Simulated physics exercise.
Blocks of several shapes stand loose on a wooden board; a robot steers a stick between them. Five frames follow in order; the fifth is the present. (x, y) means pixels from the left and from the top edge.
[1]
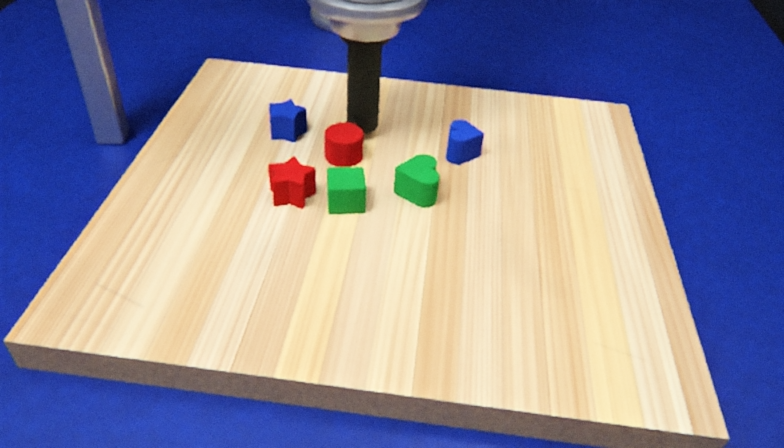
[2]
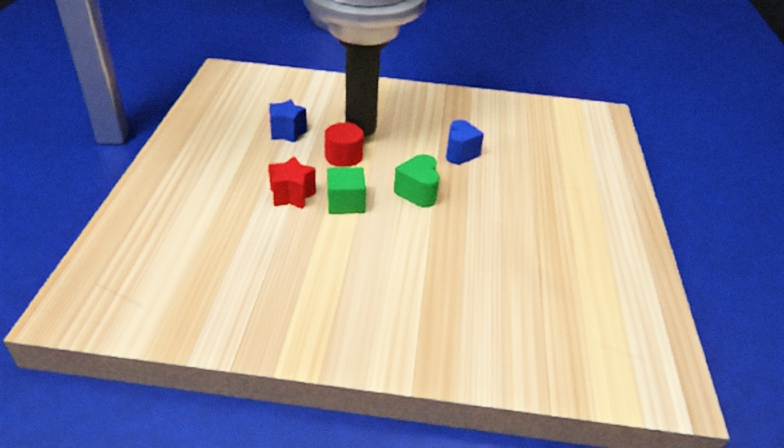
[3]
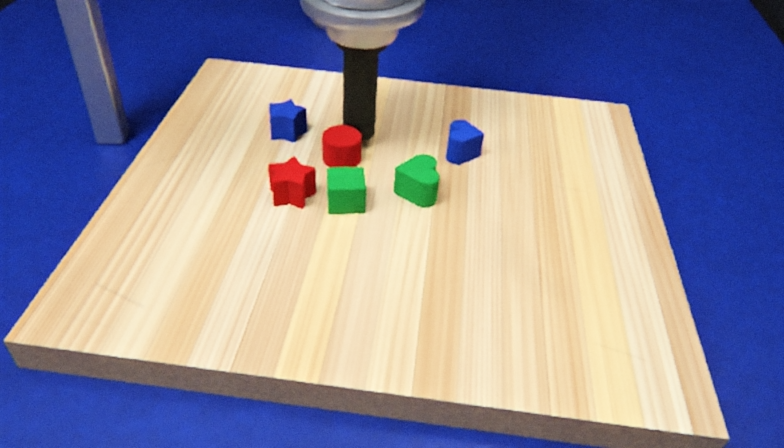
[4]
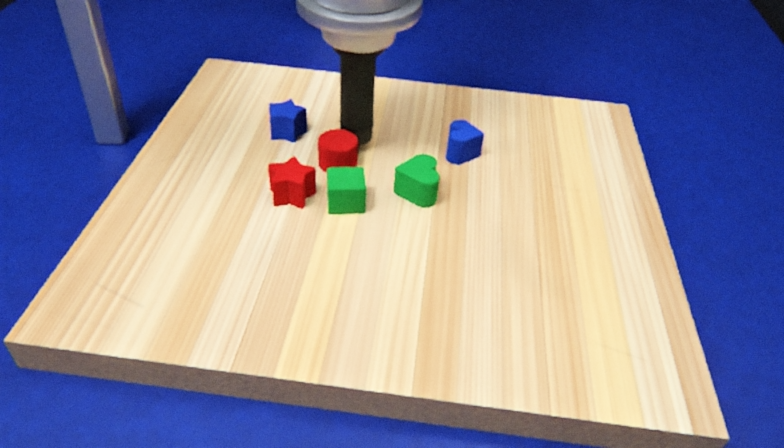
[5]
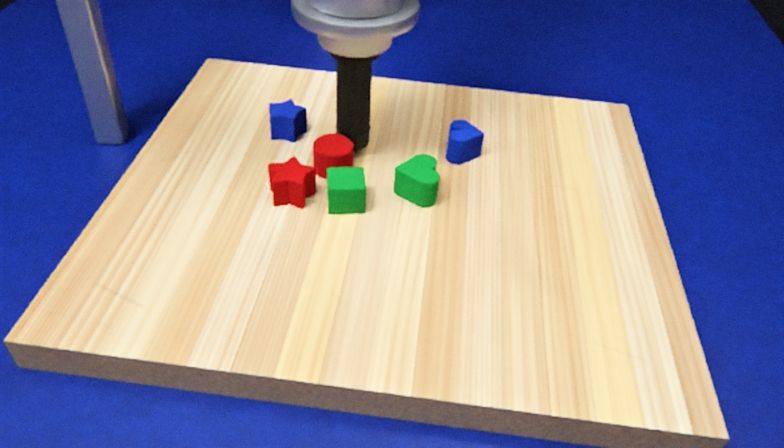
A black stick held by a robot nudged the red round block slightly toward the viewer and to the left, closer to the red star and green square, while the other blocks stayed still.
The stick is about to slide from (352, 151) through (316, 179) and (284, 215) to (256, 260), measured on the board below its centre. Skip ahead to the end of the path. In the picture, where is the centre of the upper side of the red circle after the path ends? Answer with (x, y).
Around pixel (208, 246).
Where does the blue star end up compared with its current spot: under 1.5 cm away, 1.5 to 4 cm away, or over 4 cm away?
Moves under 1.5 cm.
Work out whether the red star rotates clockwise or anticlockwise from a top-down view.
Looking down, it rotates clockwise.
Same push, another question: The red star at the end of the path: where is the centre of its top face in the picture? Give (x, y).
The answer is (173, 230).
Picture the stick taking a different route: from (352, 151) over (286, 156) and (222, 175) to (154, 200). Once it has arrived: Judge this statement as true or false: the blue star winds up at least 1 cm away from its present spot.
That is false.
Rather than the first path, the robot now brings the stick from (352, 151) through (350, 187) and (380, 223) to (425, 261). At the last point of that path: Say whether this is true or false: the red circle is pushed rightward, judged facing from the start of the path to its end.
My answer: True.
The first path, step by step. One third of the way, stick (316, 171); red star (261, 190); red circle (294, 175); green square piece (346, 180), turned 20° anticlockwise.
Two thirds of the way, stick (282, 207); red star (209, 220), turned 30° clockwise; red circle (251, 211); green square piece (346, 180), turned 20° anticlockwise.
At the end, stick (255, 251); blue star not moved; red star (173, 230), turned 80° clockwise; red circle (208, 246); green square piece (346, 180), turned 20° anticlockwise.
